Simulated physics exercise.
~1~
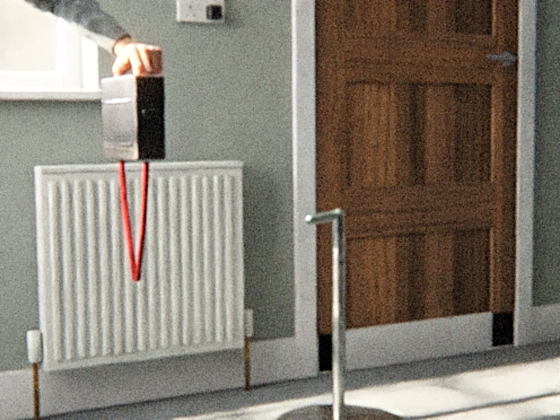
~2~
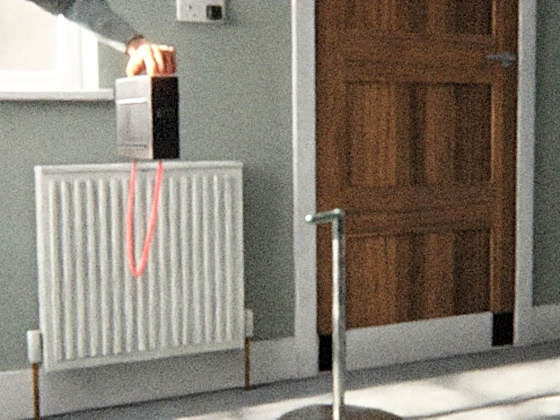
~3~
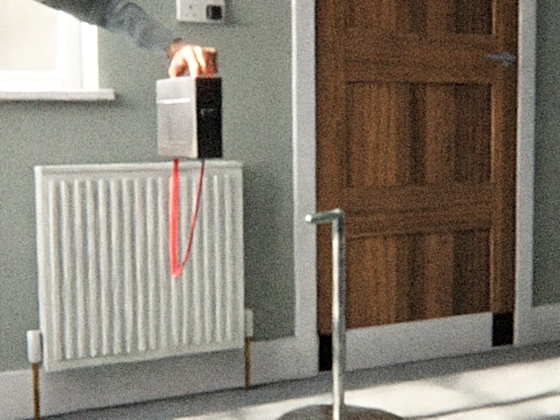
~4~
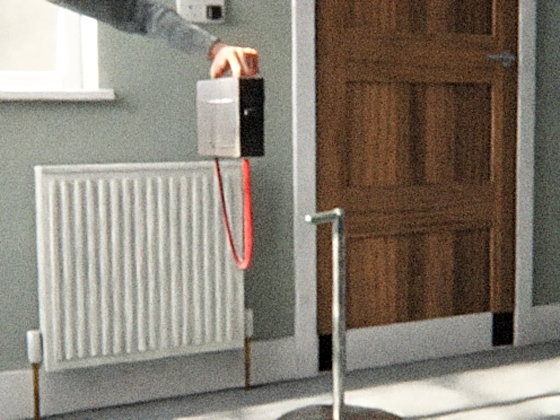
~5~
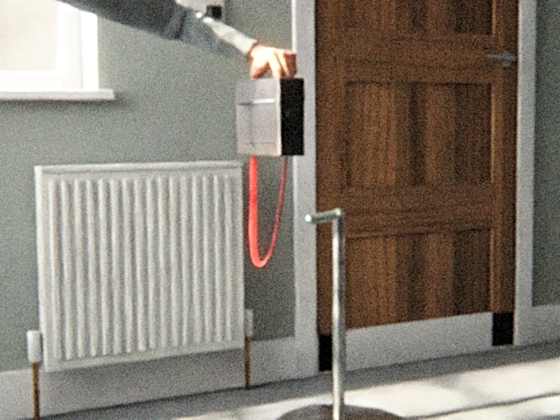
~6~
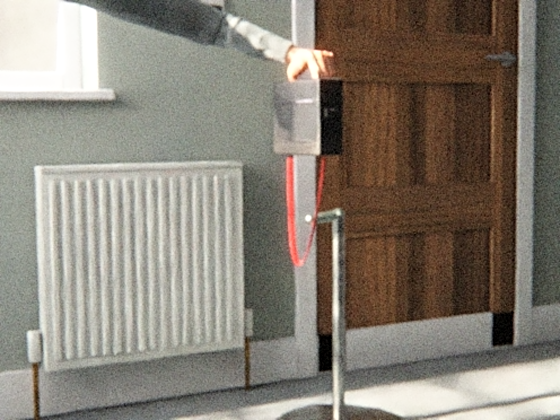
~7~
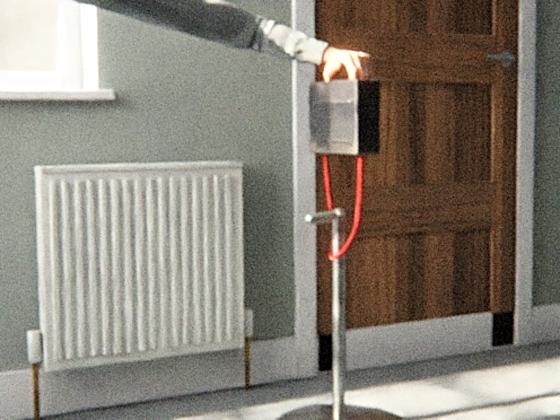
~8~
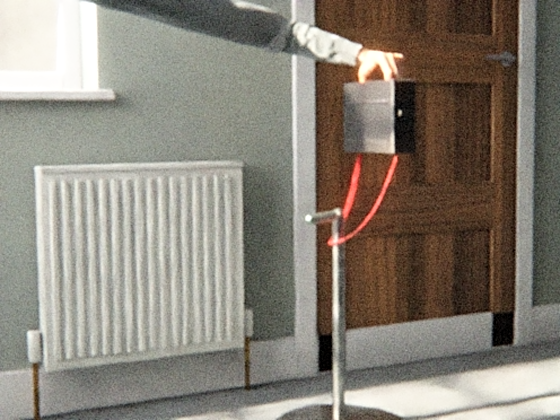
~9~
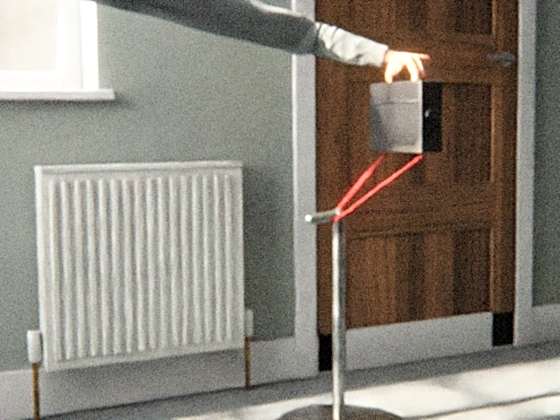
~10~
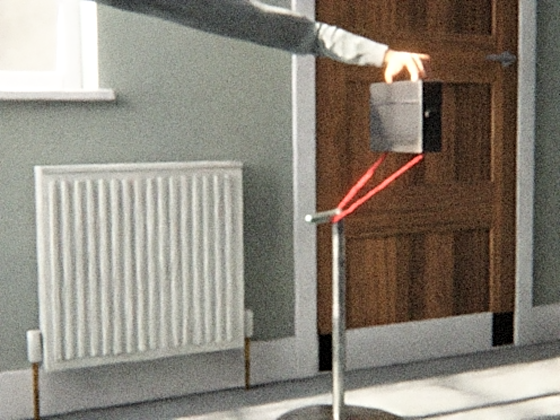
In a room with a white radiator, a grey wall and a brown wooden door, a hand grips the top of a black case with a loop of red ribbon dangling beneath it. The arm carries the case steadily to the right, past the radiator and toward a metal post with a hook. As the case passes over the post, the hanging loop drops around the hook side and catches. The ribbon stretches into a tight slant as the case moves beyond. The hand stops, still holding the upright case in front of the door, with the loop taut round the post.
